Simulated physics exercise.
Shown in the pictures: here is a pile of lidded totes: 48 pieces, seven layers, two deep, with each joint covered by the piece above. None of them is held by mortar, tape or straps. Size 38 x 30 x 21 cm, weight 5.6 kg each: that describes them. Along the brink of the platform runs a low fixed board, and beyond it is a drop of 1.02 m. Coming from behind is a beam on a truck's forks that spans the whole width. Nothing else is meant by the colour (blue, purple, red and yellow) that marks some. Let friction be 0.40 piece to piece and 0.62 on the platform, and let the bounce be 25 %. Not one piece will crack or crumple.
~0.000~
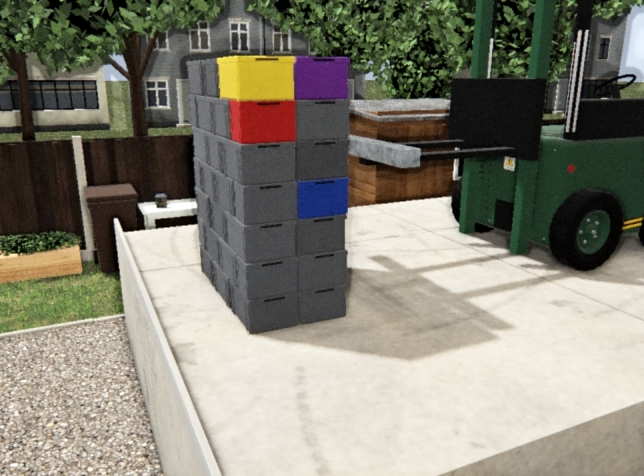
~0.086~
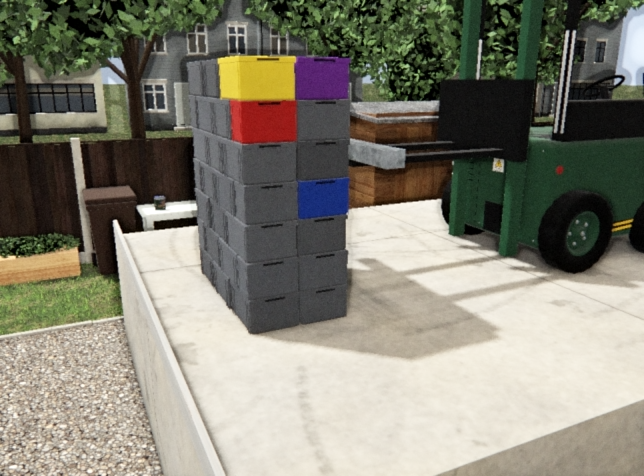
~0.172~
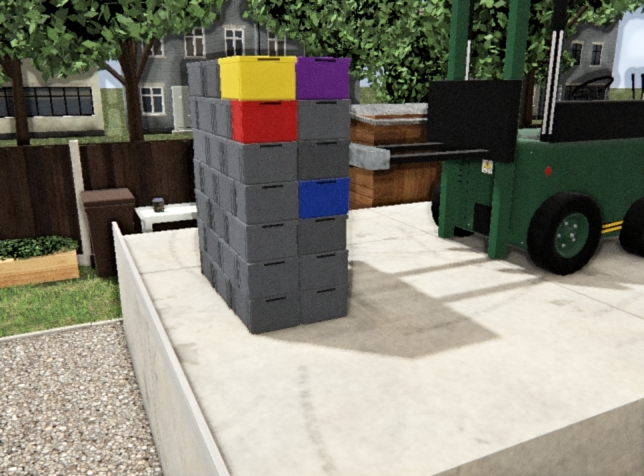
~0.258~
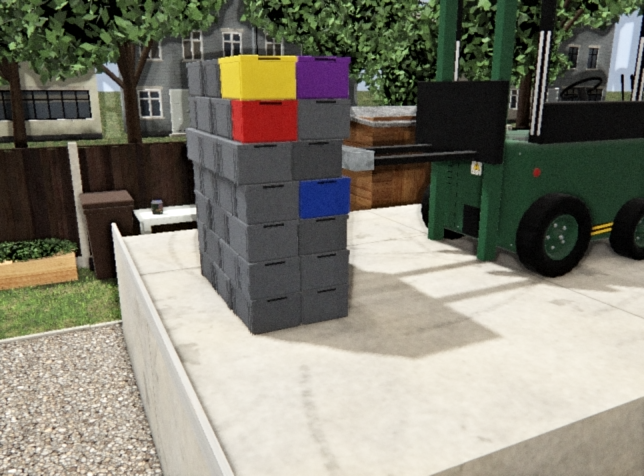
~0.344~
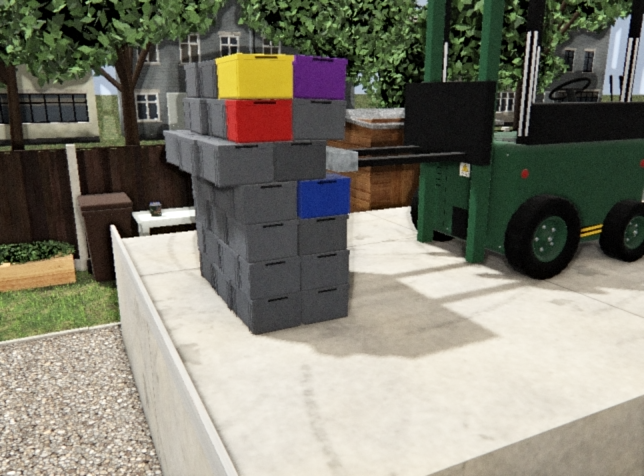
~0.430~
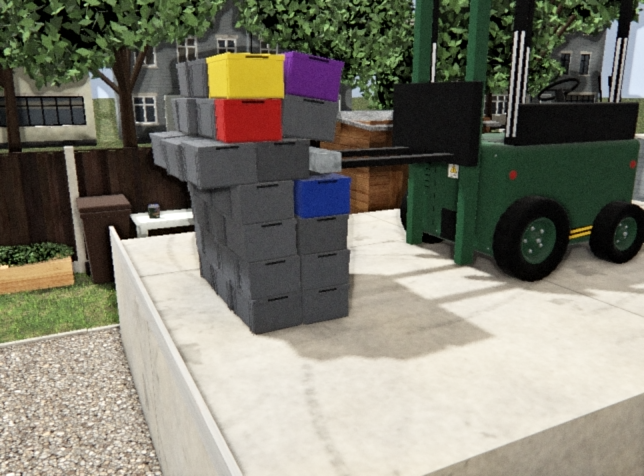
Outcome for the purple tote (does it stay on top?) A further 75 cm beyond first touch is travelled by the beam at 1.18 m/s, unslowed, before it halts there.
Spared, as I see it.
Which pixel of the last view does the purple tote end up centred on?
In the last picture it comes to a stop at about (317, 151).
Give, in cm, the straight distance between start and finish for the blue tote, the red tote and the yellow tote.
Net displacement: Blue = 0 cm, red = 400 cm, yellow = 340 cm.
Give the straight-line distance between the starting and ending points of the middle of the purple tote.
It finishes around 40 cm from its starting point.
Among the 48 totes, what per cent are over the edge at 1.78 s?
45 %.
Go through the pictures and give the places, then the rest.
In the first frame (we follow the side turned to the camera; the camera moves round a little), beam (410, 159) 26 cm from the stack; purple tote (324, 79); yellow tote (268, 79); red tote (269, 123); no piece has moved.
In the second frame, beam (394, 160) 16 cm from the stack; purple tote (325, 79).
In the third frame, beam (379, 160) 57 mm from the stack; purple tote (325, 79).
In the fourth frame, beam (363, 161) 45 mm in; purple tote (325, 78); 6 stirred so far.
In the fifth frame, beam (347, 162) 15 cm in; purple tote (322, 78) displaced 22 mm; red tote (265, 122) displaced 38 mm; 23 stirred so far.
In the sixth frame, beam (330, 163) 25 cm in; purple tote (317, 78) tipped 9°; red tote (254, 121) displaced 10 cm; yellow tote (258, 76) displaced 7 cm; 27 stirred so far.
Around 0.70 s, none of the 48 totes over the edge, 33 disturbed; purple tote tipped 39°, 12 cm lower; yellow tote tipped 14°.
Around 1.10 s, 3 of the 48 totes over the edge; purple tote on its side; red tote tipped 59°, 58 cm lower.
Around 1.78 s, 21 of the 48 totes over the edge; purple tote on its side; yellow tote upside down.
Finally (3.3 s), 21 of the 48 totes over the edge; purple tote on its side; yellow tote upside down; red tote on its side. Seen by the last camera, middles, purple tote near (317, 152).
